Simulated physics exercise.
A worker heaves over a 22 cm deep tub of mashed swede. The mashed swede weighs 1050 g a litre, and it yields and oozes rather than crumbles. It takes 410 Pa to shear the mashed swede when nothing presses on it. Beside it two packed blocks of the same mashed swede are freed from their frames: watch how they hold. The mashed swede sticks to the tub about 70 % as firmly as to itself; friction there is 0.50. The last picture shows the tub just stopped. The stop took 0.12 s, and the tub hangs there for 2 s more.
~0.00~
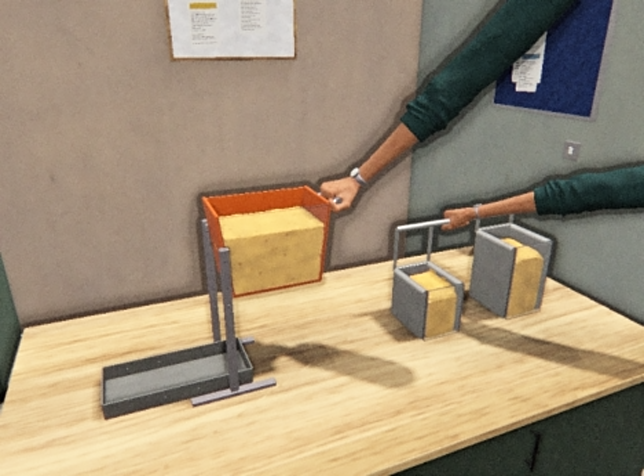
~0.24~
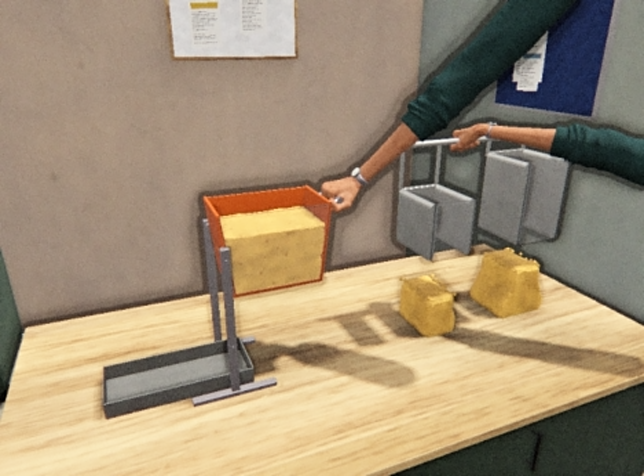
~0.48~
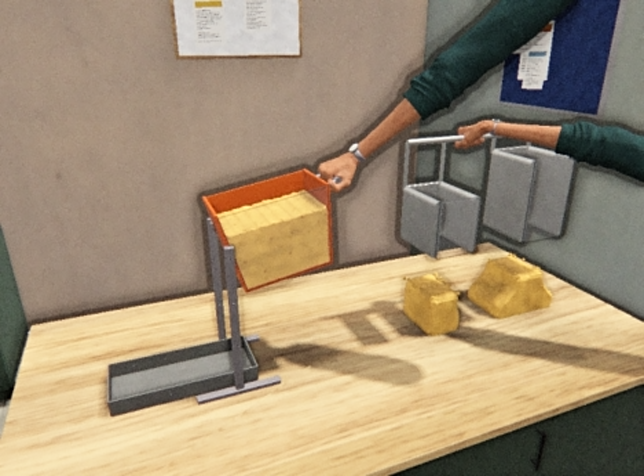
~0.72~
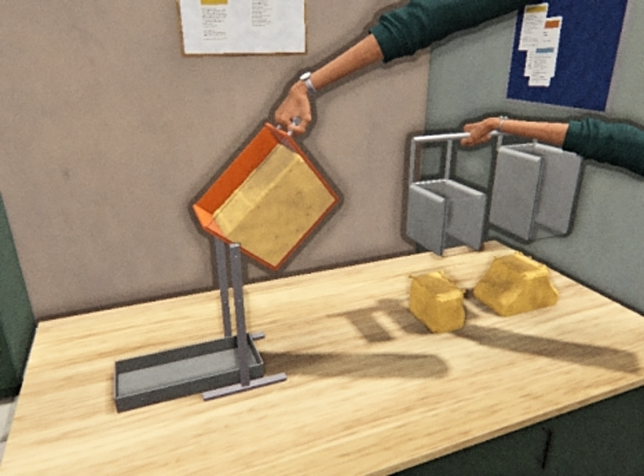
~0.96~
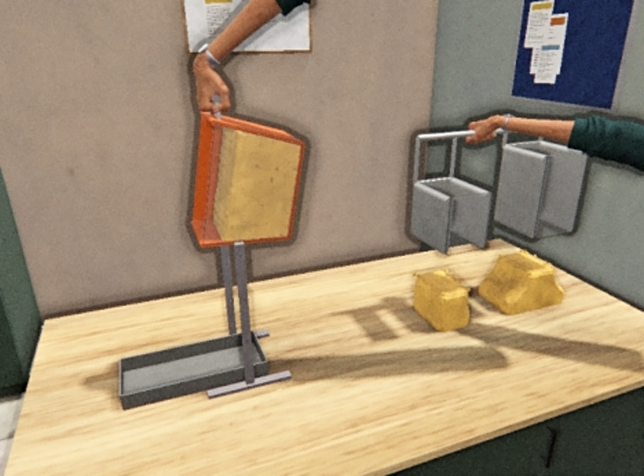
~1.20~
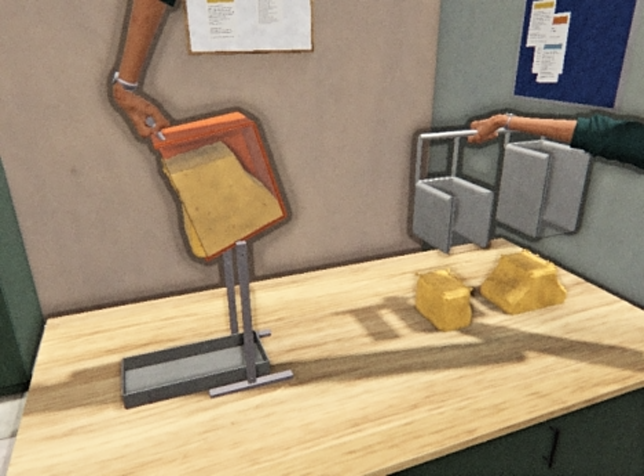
At the start, one hand holds an orange tub of yellow mash above a grey tray while another lifts two grey holders off two packed blocks, which sag, the right one more. The first hand then swings the tub up and over leftward past upright, and the mash inside slumps and bulges.
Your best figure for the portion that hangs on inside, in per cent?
It comes to some 0 %.
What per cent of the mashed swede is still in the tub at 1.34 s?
About 45 %.
After 1.34 s, the tub is at 106 degrees and holds 46 %.
After 1.51 s, the tub is at 106 degrees and holds 15 %.
After 1.68 s, the tub is at 106 degrees and holds 0 %.
After 1.85 s, the tub is at 106 degrees and holds 0 %.
After 3.20 s, the tub is at 106 degrees and holds 0 %.
